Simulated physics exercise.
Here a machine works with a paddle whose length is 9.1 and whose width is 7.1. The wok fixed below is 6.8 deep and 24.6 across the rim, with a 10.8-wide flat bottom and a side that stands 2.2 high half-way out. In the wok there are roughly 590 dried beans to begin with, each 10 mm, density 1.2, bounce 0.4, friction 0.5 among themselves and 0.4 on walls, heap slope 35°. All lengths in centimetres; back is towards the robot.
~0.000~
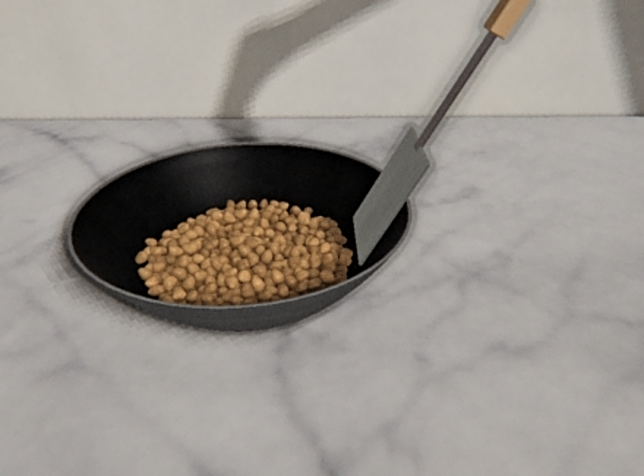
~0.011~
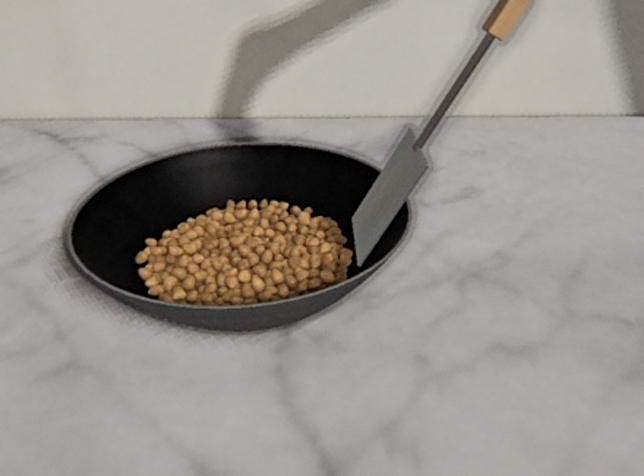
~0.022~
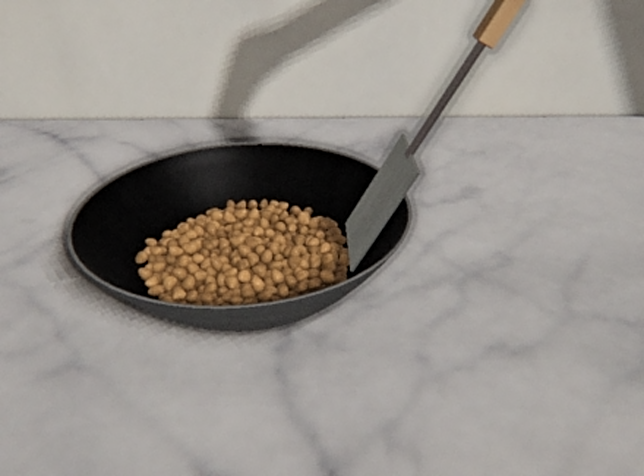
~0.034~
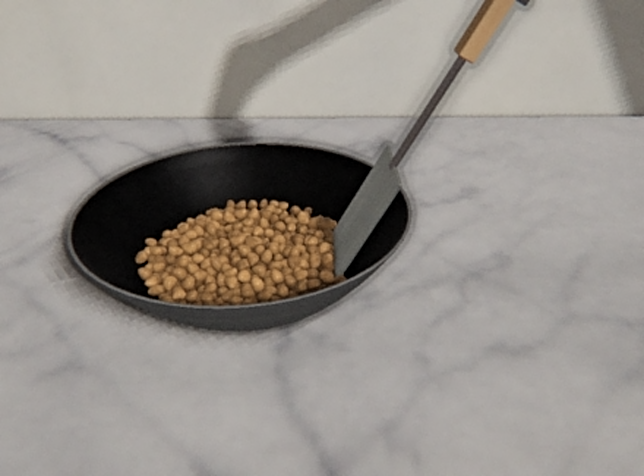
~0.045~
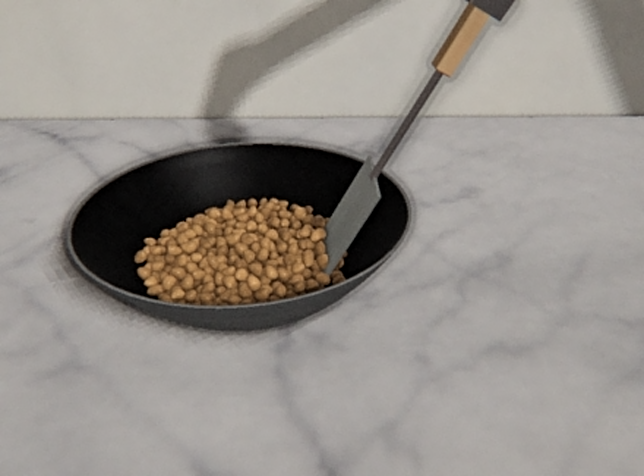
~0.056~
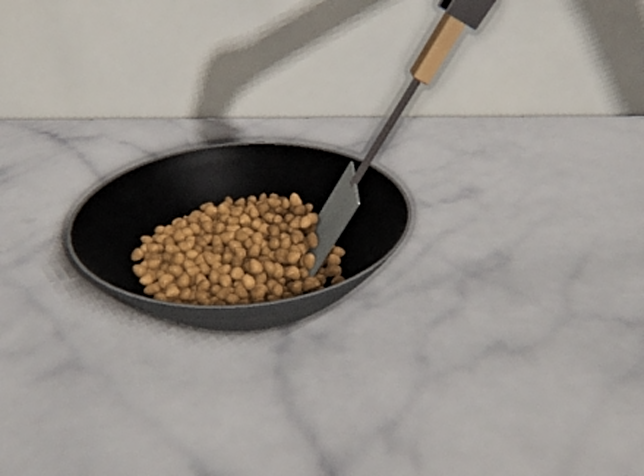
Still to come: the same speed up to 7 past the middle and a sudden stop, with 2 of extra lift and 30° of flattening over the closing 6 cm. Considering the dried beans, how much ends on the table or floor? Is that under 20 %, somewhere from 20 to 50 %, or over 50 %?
It is from 20 to 50 %.
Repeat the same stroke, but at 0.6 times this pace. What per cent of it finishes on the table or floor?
The share would be near 15 in a hundred.
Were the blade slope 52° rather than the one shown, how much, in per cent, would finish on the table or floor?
Estimate: Approx. 25 %.
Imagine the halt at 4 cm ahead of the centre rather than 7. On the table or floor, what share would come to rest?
With that change, I'd expect about 5 per cent.
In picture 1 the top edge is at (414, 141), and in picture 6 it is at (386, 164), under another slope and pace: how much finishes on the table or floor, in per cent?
Roughly 5 percent ends up there.
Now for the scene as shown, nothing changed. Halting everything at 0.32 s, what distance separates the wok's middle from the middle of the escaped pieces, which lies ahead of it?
The distance is around 16 cm.
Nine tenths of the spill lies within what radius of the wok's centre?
Seen from above, roughly 30 cm.
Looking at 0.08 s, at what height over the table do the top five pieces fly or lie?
8 cm.
By 0.08 s, sloping 62°, highest piece 8 above the table; 586 in the wok.
By 0.11 s, sloping 53°, highest piece 13 above the table; 585 in the wok, 1 on the blade or in flight.
By 0.32 s, sloping 32°, highest piece 38 above the table; 399 in the wok, 41 on the table or floor, 146 on the blade or in flight.
By 1.37 s, sloping 32°, highest piece 8 above the table; 399 in the wok, 187 on the table or floor.
Final count, 399 in the wok, 187 on the table or floor. That is 32 % on the table or floor.
